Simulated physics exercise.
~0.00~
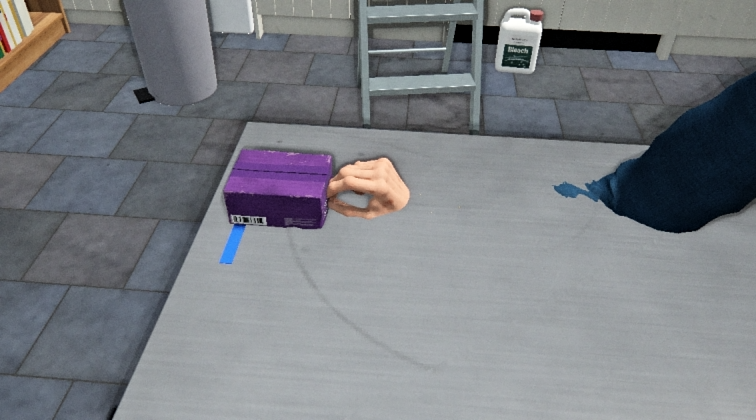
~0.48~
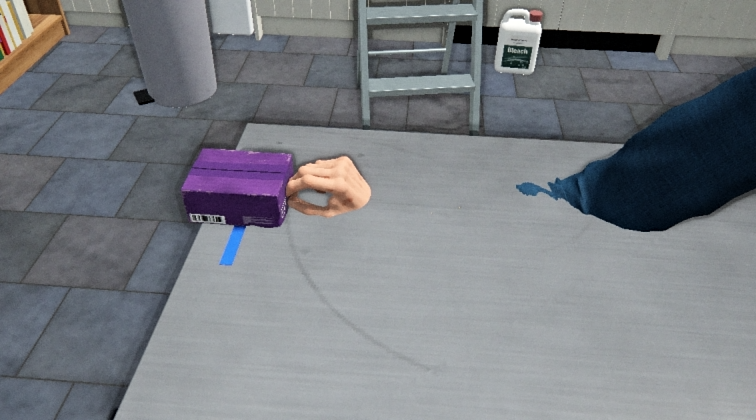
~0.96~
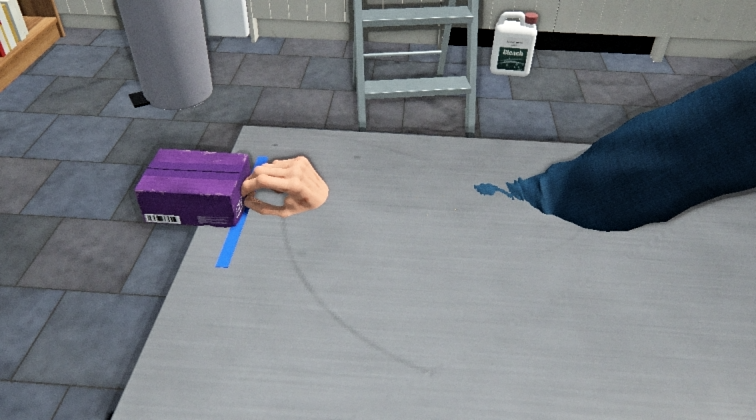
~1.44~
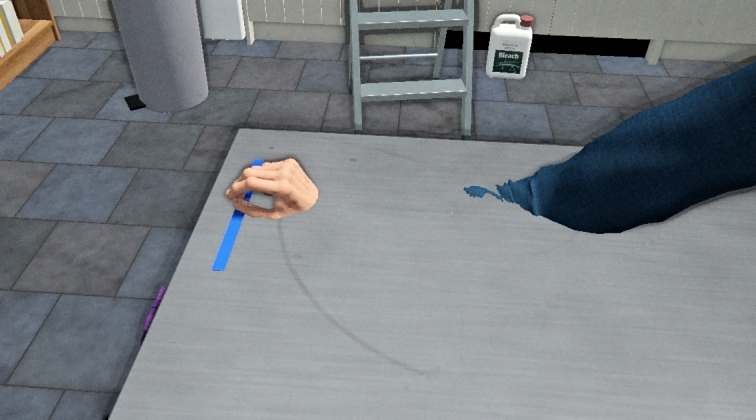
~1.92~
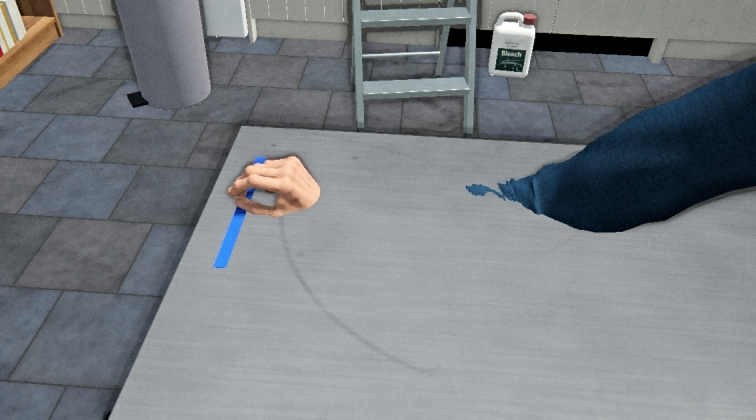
A purple box, pushed left by a hand, tips off the table and drops from view.
